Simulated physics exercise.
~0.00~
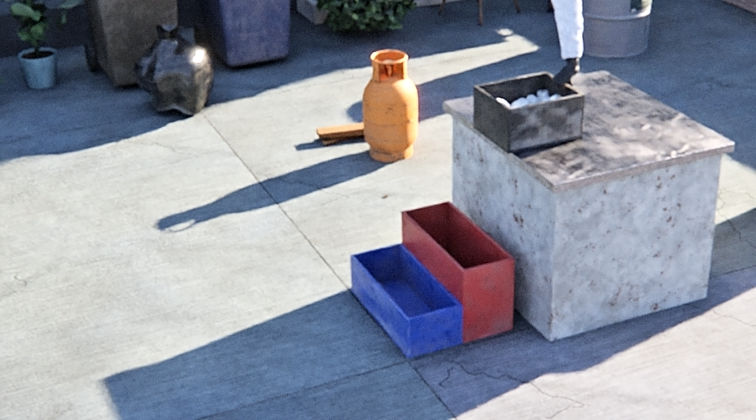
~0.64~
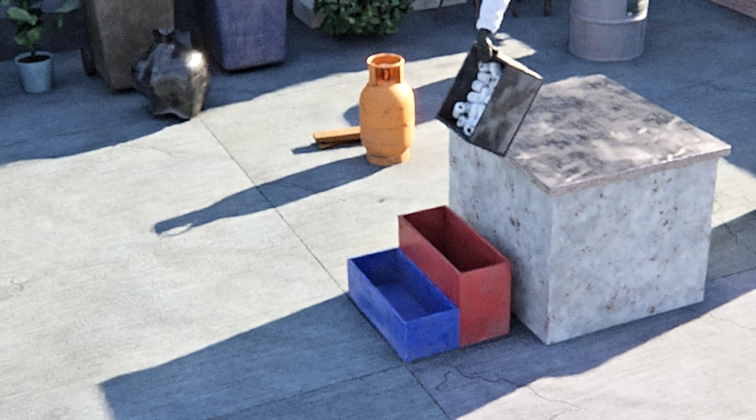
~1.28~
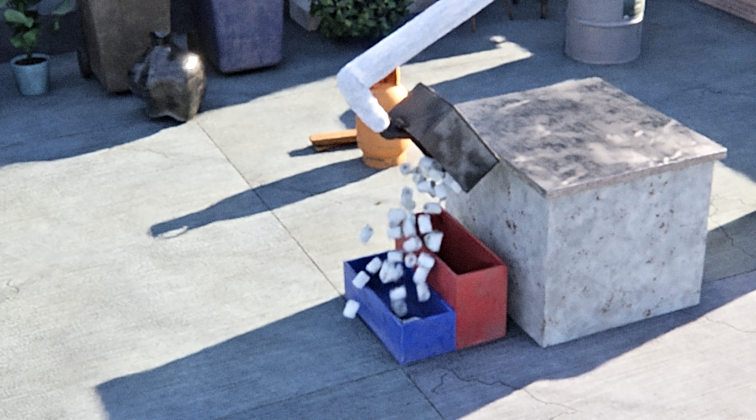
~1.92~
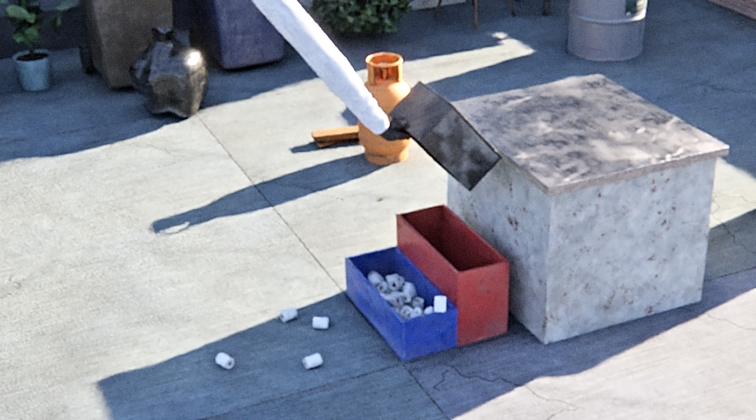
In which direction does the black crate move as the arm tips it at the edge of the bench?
The black crate moves to the left, over the edge of the bench.
White rolls tumbling from a black crate tipped by a white arm, most landing in a blue tub, several on the paving.
